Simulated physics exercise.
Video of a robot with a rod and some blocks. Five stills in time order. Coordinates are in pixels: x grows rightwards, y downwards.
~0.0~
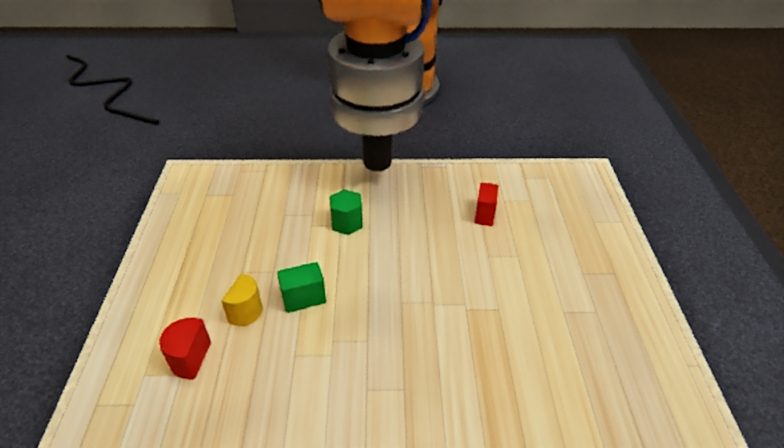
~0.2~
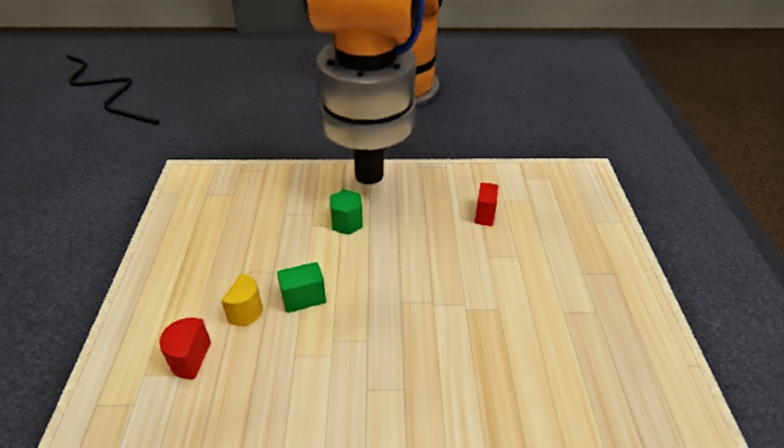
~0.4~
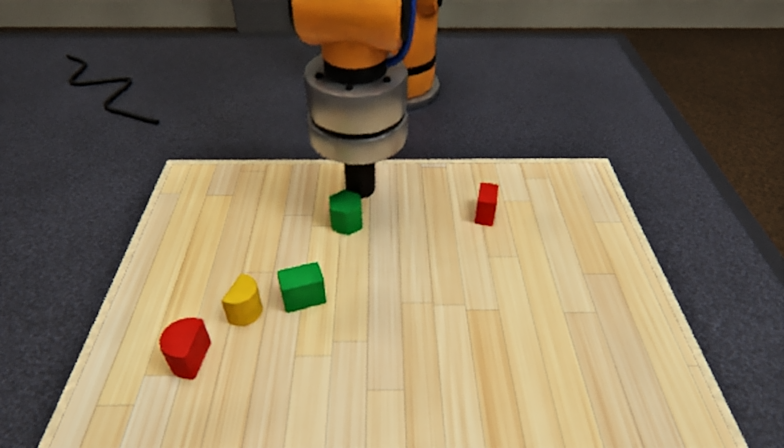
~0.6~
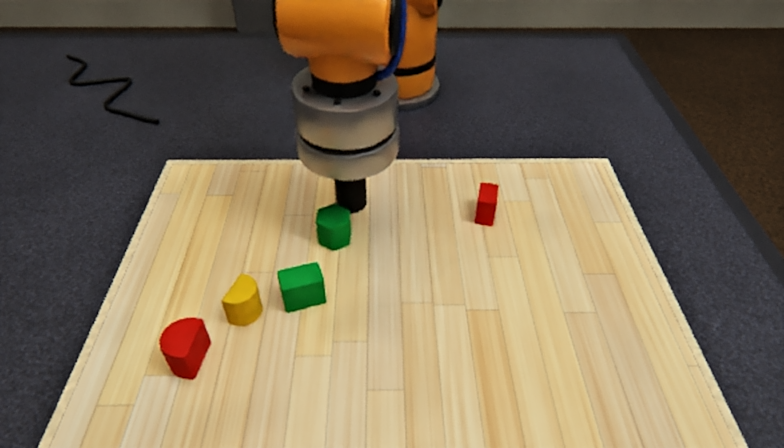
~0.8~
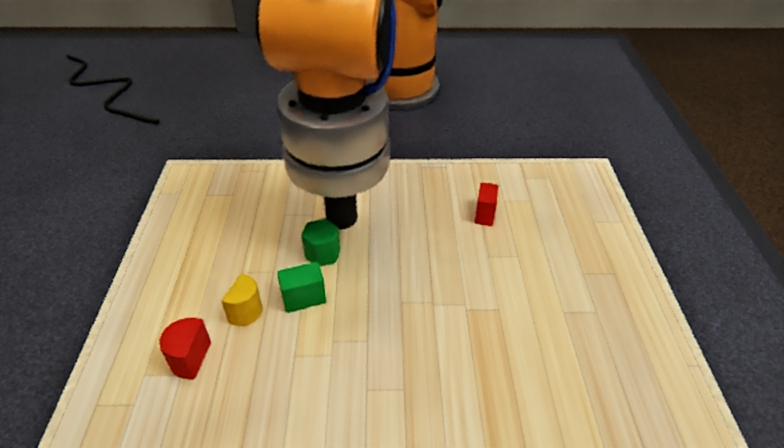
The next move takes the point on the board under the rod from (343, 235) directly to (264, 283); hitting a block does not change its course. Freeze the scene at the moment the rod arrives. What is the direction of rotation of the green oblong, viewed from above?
From overhead, the rotation is counterclockwise.
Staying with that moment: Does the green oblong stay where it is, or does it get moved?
It moves.
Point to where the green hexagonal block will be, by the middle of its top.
It is going to be at (253, 289).
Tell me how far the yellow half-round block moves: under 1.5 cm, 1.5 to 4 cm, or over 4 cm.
Shift of 1.5 to 4 cm.
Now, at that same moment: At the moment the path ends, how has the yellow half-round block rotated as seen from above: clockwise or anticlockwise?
Clockwise.
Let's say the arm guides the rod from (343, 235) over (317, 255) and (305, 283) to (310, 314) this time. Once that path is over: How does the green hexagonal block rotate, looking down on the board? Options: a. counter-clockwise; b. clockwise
It's b.
On the path given first. One third of the way, rod (315, 236); green hexagonal block (297, 250), turned 20° anticlockwise.
Two thirds of the way, rod (289, 251); green oblong (297, 285), turned 30° anticlockwise; green hexagonal block (274, 269), turned 40° anticlockwise.
At the end, rod (260, 268); yellow half-round block (219, 310), turned 20° clockwise; green oblong (297, 286), turned 35° anticlockwise; green hexagonal block (253, 289), turned 65° anticlockwise.
